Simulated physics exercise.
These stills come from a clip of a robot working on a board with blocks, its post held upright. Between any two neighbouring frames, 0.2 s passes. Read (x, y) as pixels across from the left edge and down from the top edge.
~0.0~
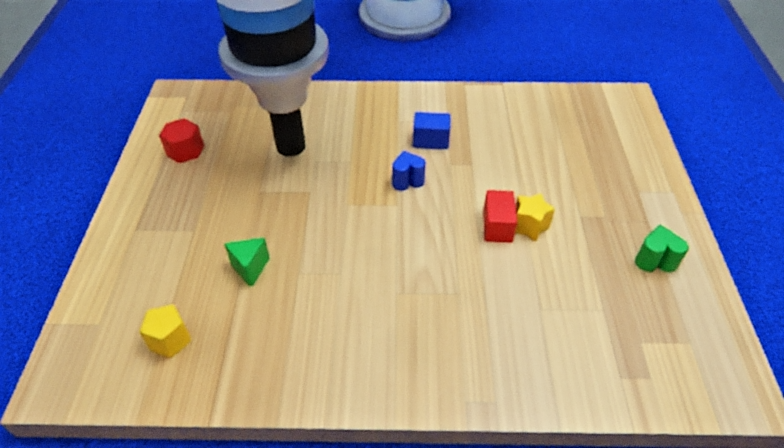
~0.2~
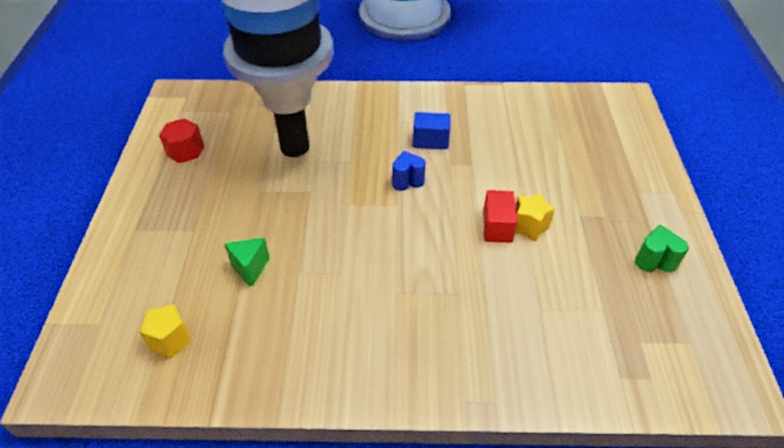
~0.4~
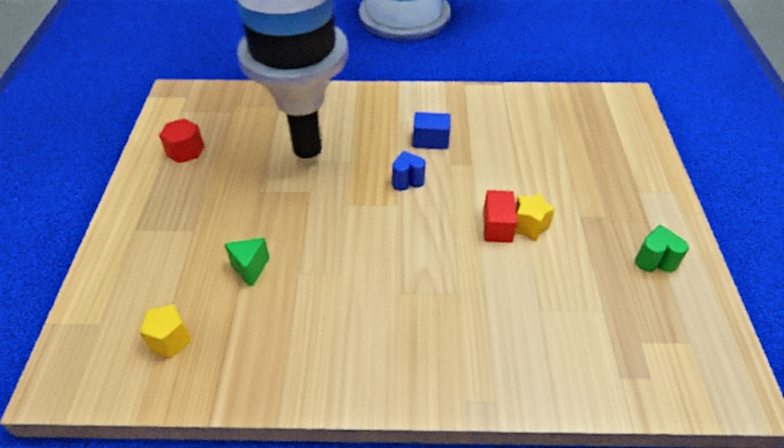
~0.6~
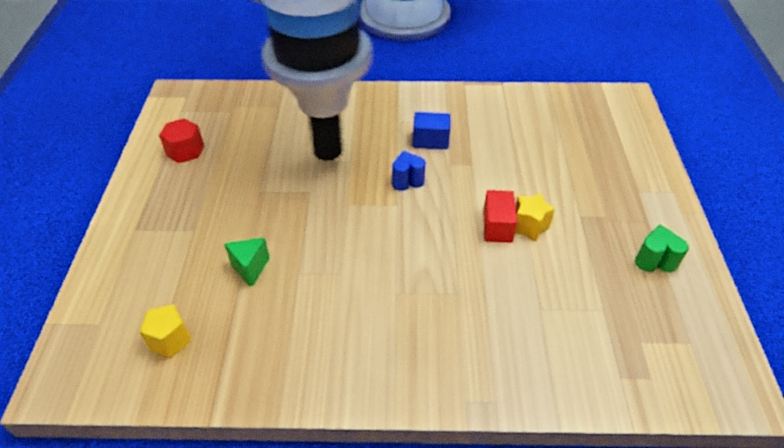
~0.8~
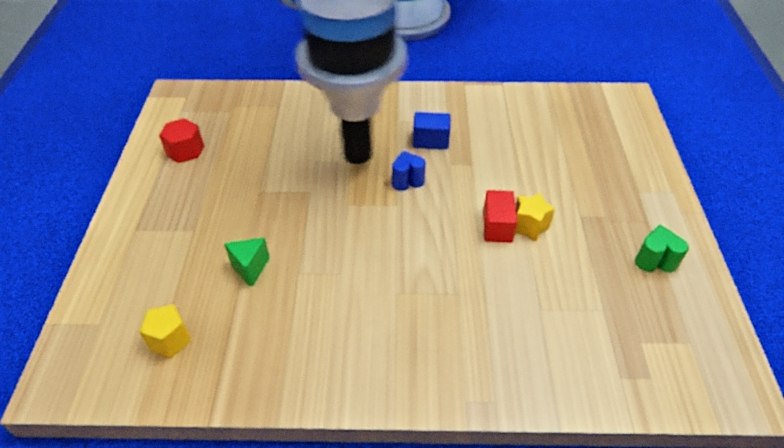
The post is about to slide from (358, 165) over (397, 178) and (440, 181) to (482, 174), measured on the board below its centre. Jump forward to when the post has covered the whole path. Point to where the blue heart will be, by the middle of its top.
About (493, 173).
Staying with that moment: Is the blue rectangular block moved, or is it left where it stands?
Still in place.
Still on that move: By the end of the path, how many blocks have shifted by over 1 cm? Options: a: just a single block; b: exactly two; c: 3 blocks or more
That would be a.
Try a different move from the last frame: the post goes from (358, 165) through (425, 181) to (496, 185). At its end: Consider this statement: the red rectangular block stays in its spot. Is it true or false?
That statement is not accurate.
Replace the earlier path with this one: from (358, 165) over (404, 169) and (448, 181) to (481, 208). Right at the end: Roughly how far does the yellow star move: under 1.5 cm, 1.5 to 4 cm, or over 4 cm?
Below 1.5 cm.
What follows on the original path. One third of the way, post (399, 168); blue heart (426, 164).
Two thirds of the way, post (441, 171); blue heart (469, 170).
At the end, post (484, 163); blue heart (492, 173), turned 40° clockwise; blue rectangular block unmoved.
